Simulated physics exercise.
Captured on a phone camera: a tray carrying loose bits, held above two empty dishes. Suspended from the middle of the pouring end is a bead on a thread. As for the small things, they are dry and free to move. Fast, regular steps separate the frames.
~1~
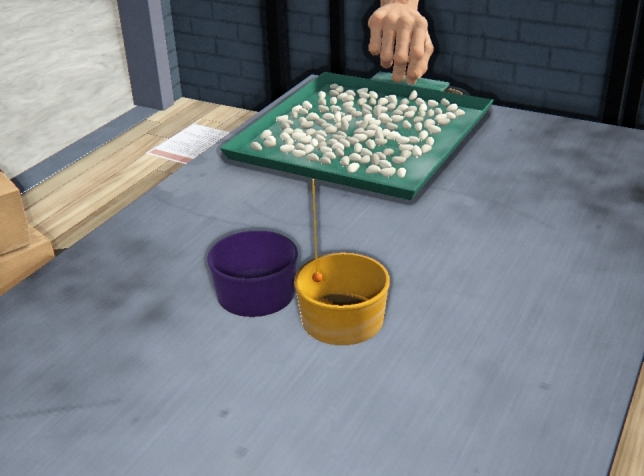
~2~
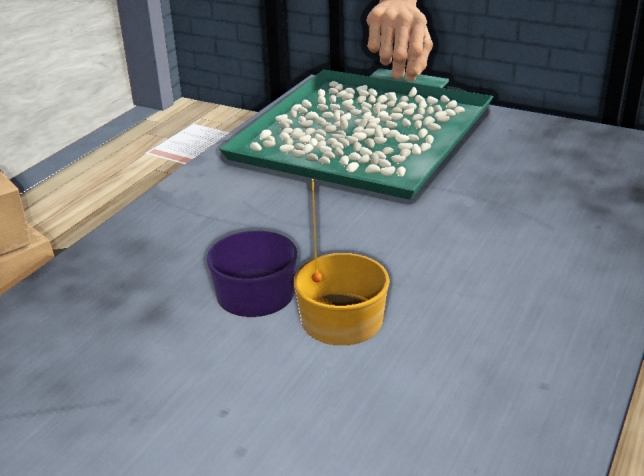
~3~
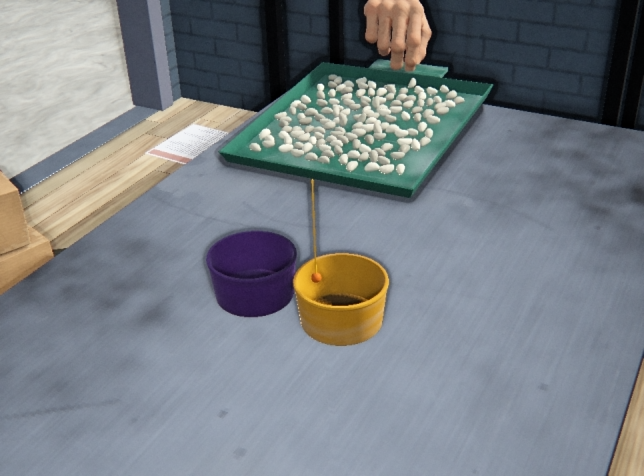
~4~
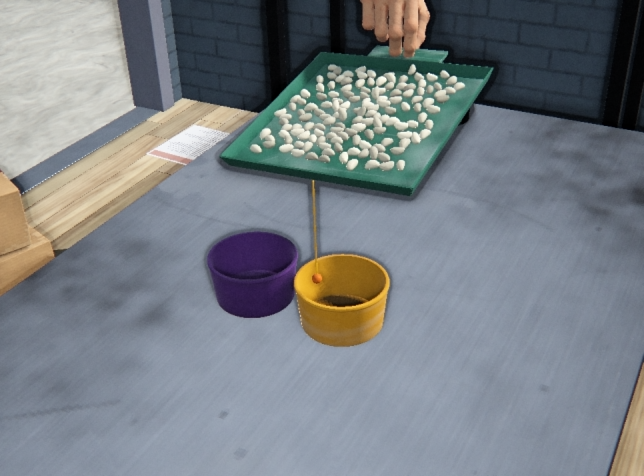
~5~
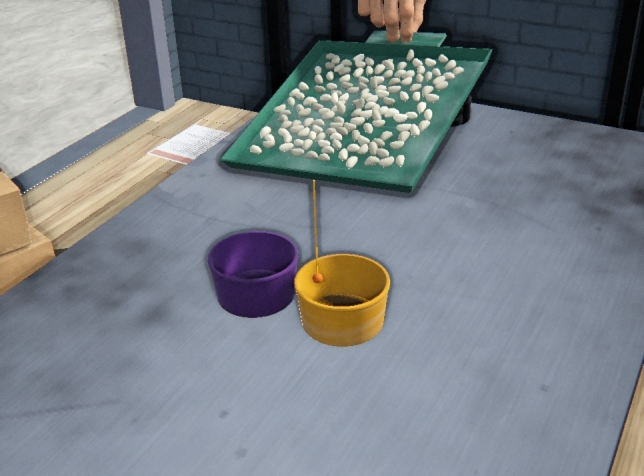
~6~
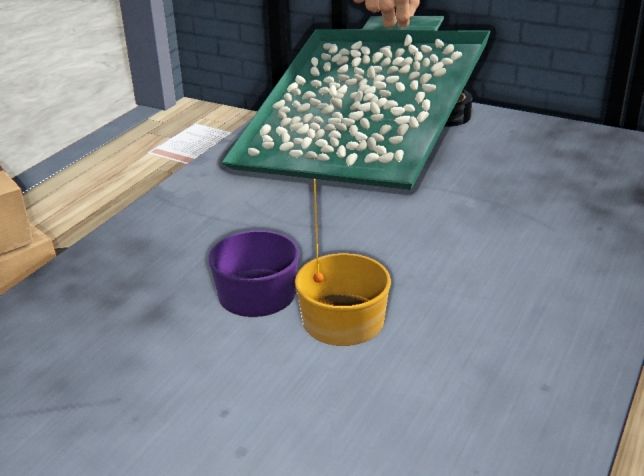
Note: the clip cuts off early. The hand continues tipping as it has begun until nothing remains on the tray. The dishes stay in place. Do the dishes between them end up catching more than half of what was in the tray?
No.
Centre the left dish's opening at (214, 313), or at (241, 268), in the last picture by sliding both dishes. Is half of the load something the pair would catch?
The pair would catch the lesser share the first time and the greater share the second time.
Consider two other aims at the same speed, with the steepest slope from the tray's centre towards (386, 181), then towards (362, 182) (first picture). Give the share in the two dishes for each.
Around 0 percent for the first aim and around 0 percent for the second.
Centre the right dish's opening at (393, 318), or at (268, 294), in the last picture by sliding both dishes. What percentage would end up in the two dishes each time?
Close to 30 in a hundred, then close to 70 in a hundred.
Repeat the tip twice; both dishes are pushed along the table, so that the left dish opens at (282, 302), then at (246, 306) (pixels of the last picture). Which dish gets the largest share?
Try 1: The dish to the left; try 2: The dish to the left.
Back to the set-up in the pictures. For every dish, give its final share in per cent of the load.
Looks like close to 30 % lands in the left dish and close to 0 % in the right one.
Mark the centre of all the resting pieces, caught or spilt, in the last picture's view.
Resting centre, last frame: Roughly (223, 330).
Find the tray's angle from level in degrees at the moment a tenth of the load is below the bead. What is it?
It is at around 75 degrees.
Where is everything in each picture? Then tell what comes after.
Corners of the pouring end near (227, 147) and (411, 187), level; middle of the load near (363, 125), white beans; left dish near (231, 293); right dish near (321, 321); bead on its thread near (317, 277), in the first picture.
Corners of the pouring end near (227, 147) and (410, 186), level; middle of the load near (363, 124), in the second picture.
Corners of the pouring end near (226, 150) and (409, 185), tipped barely, lowest at the left corner; middle of the load near (362, 119), in the third picture.
Corners of the pouring end near (227, 154) and (409, 184), tipped a little, lowest at the left corner; middle of the load near (361, 112), in the fourth picture.
Corners of the pouring end near (227, 157) and (408, 181), tipped clearly, lowest at the left corner; middle of the load near (360, 105), in the fifth picture.
Corners of the pouring end near (228, 159) and (408, 179), tipped clearly, lowest at the left corner; middle of the load near (359, 97); left dish near (232, 293); right dish near (322, 321), in the sixth picture.
Shortly afterwards, tray tipped steeply; the bulk on the tray; only a few in the left dish; near a quarter in the air.
Next, tray tipped past a quarter turn; near a quarter in the left dish; near two thirds outside both; a little in the air.
Some moments later, tray tipped past a quarter turn; only a few in the right dish; near a quarter in the left dish; near two thirds outside both.
In the end, tray tipped past a quarter turn; only a few in the right dish; near a quarter in the left dish; near two thirds outside both.
